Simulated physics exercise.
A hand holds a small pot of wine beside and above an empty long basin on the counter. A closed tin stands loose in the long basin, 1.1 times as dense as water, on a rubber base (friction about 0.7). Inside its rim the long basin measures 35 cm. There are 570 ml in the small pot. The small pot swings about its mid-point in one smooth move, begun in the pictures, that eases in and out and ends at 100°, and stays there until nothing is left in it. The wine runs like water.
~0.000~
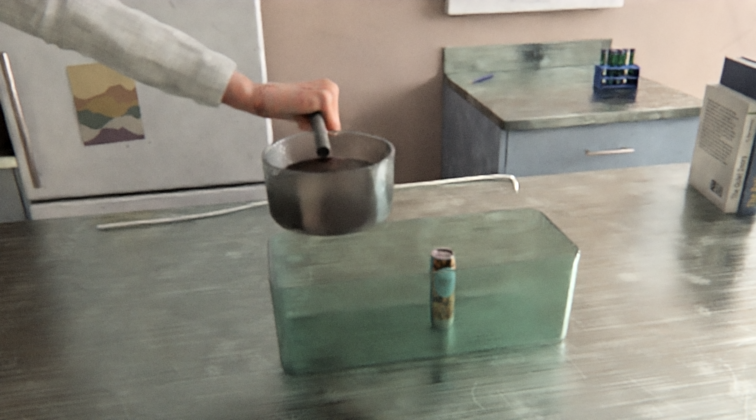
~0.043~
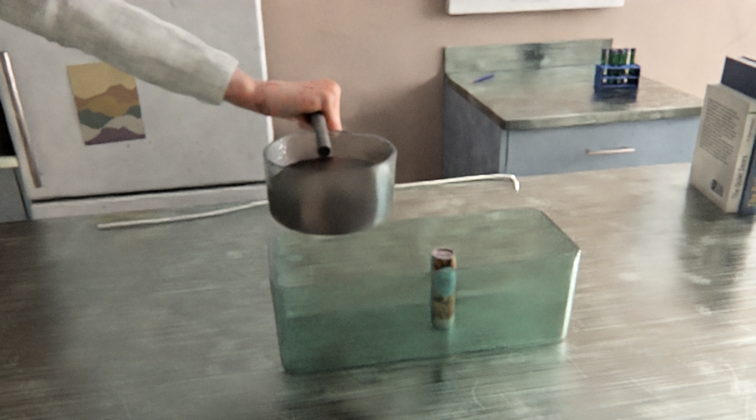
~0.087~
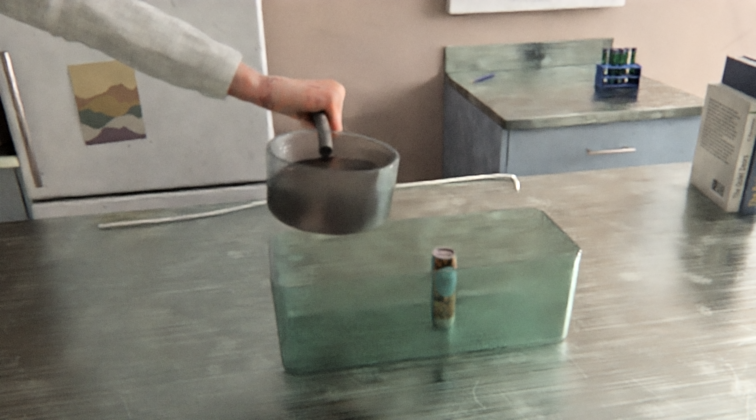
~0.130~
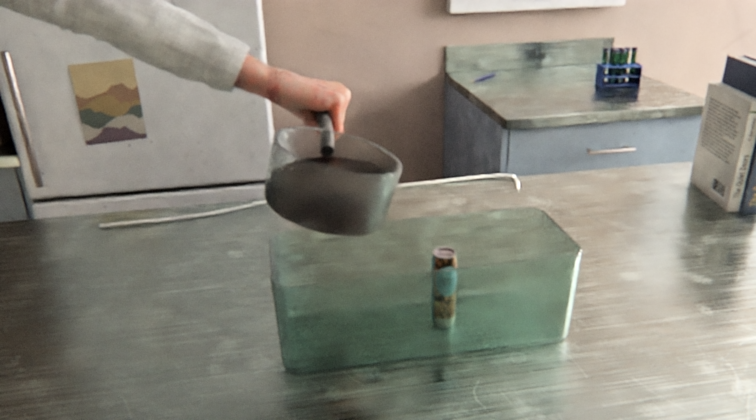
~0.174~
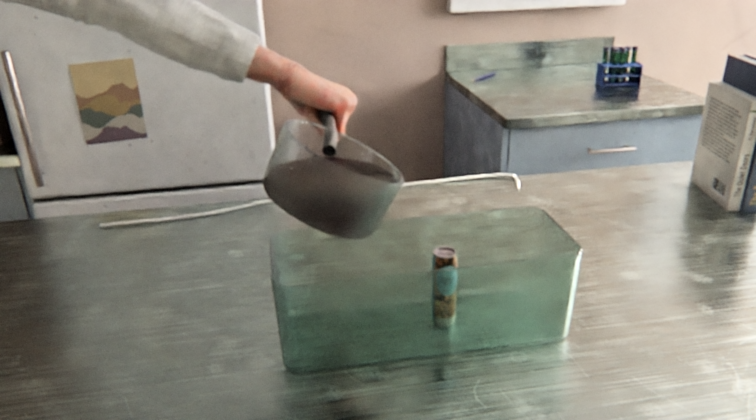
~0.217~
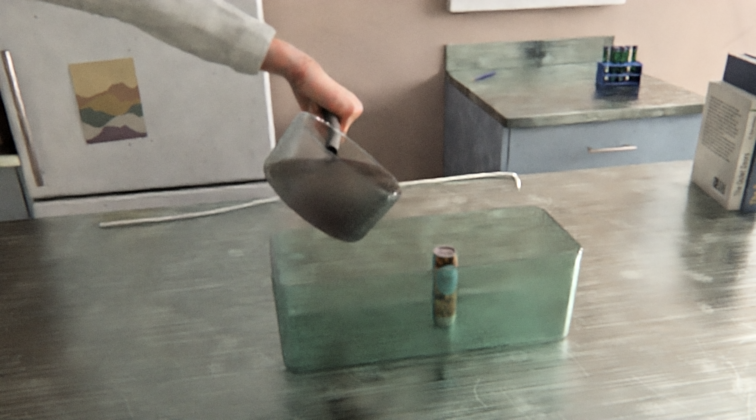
At the start, a hand holds a small pot of dark liquid level above a clear, greenish long basin on a counter, with a small patterned tin standing inside. The hand then turns, and the pot tilts steadily further down to the right while the basin and tin stay still.
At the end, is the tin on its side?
It goes over.
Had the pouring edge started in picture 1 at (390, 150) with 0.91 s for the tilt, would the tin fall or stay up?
Then it keeps standing.
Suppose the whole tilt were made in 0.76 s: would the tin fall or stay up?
Then it stays up.
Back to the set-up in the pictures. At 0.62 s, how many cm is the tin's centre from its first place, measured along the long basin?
About 2 cm.
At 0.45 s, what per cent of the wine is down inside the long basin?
Some 52 per cent.
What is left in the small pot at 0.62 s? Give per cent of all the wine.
About 8 per cent.
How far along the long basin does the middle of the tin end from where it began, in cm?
About 7.5 cm.
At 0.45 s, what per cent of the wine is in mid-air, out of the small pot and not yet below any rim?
Near 24 in a hundred.
After 0.45 s the tilt is 98° and 25 per cent is still to pour; the tin stands where it began.
After 0.62 s the tilt is 100° and 8 per cent is still to pour; the tin leans 13°.
After 0.80 s the tilt is 100° and 2 per cent is still to pour; the tin leans 45°.
After 0.99 s the tilt is 100° and 0 per cent is still to pour; the tin lies on its side.
In the end the tin lies on its side.
